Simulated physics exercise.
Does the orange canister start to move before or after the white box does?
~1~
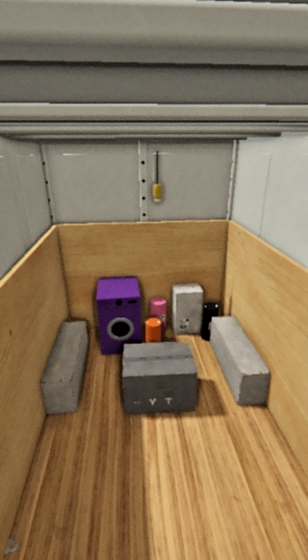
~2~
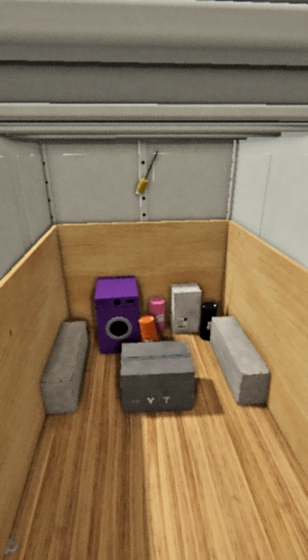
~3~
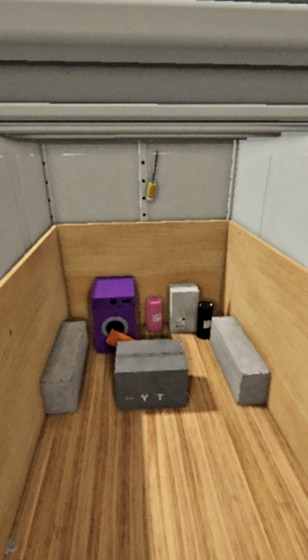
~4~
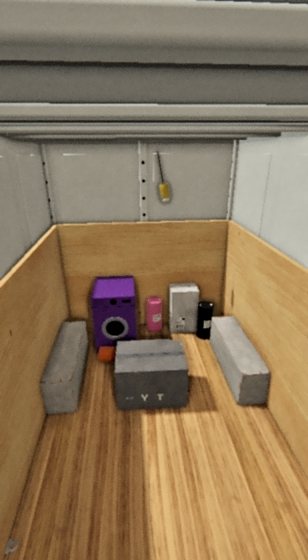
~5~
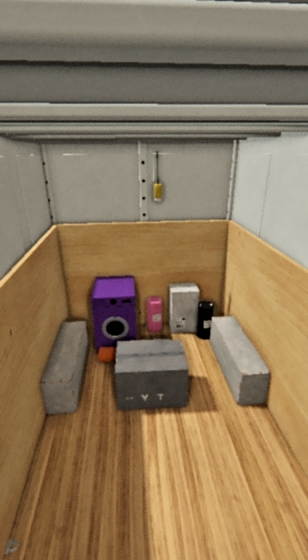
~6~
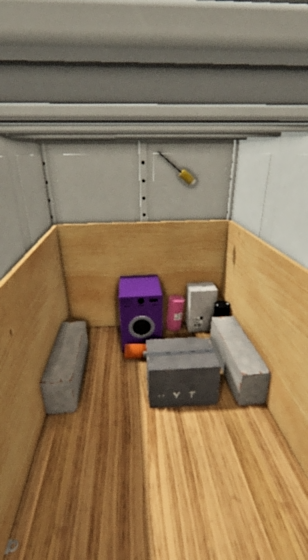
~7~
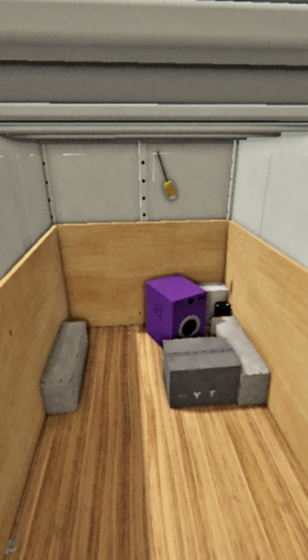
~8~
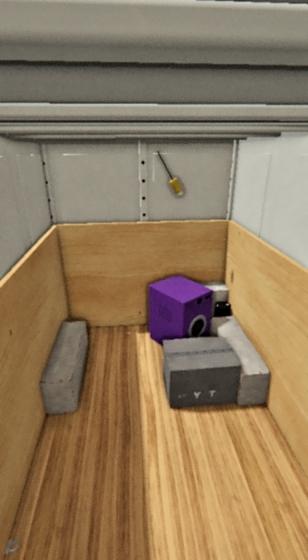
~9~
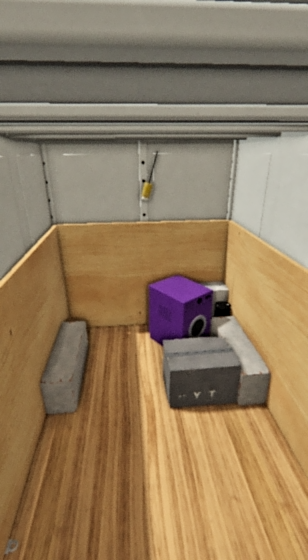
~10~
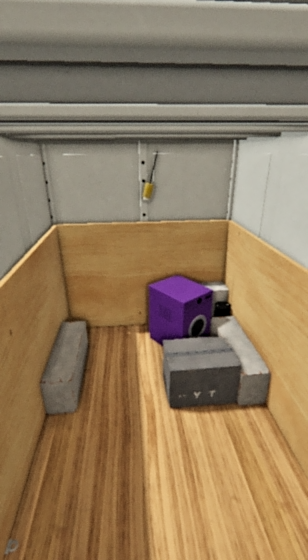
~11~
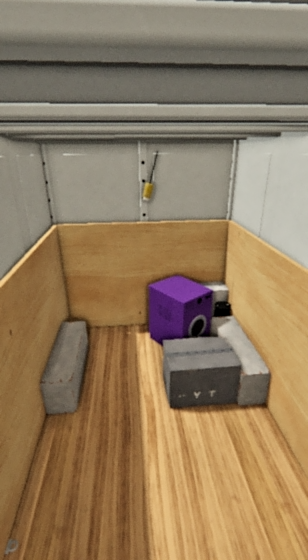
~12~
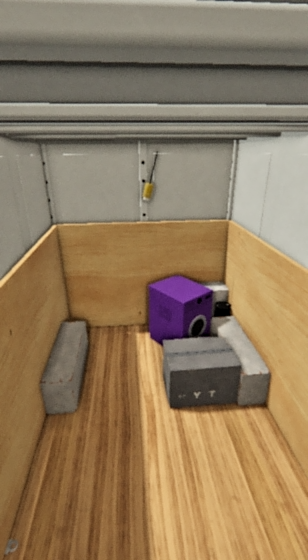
The orange canister moves before the white box. It is already leaning and toppling while the white box stays in place, and the box only shifts later when the load slides right.
